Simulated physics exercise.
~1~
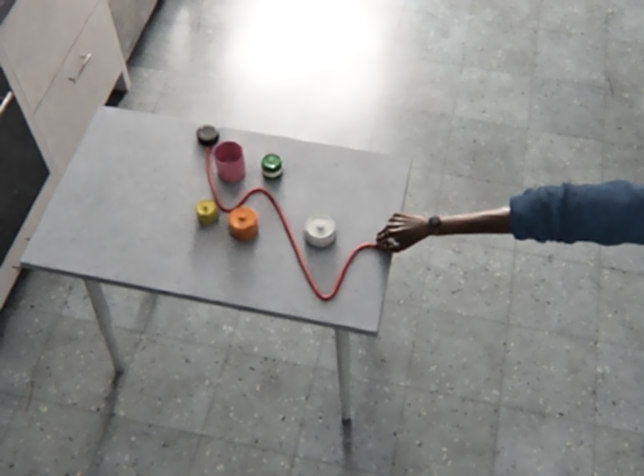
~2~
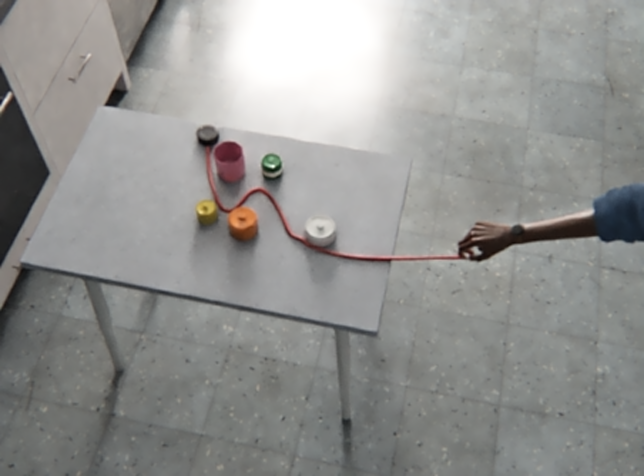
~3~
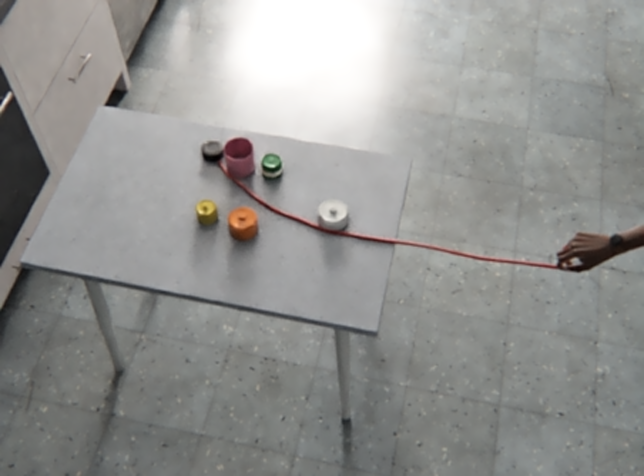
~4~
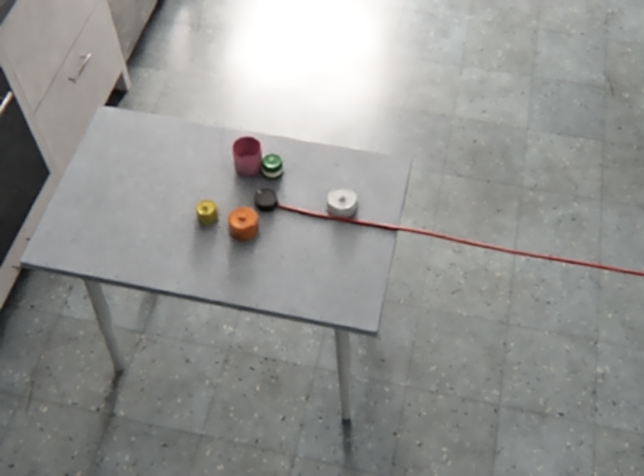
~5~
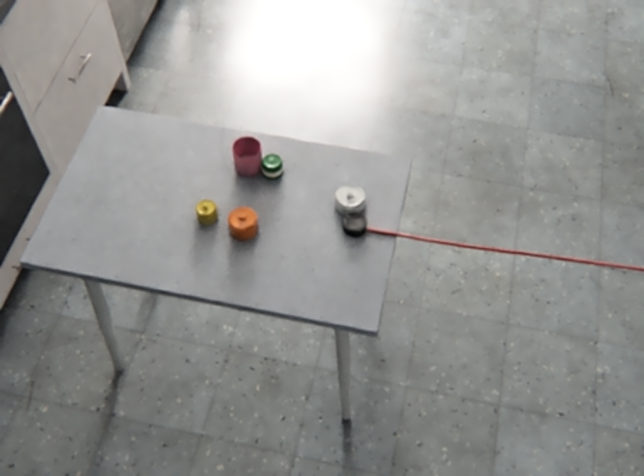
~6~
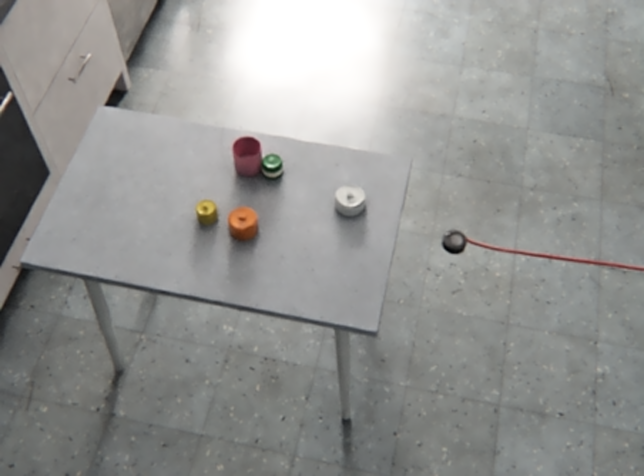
Kitchen table with a hand pulling a black puck by its red lead past small pots, nudging pink and white ones, then off the edge.
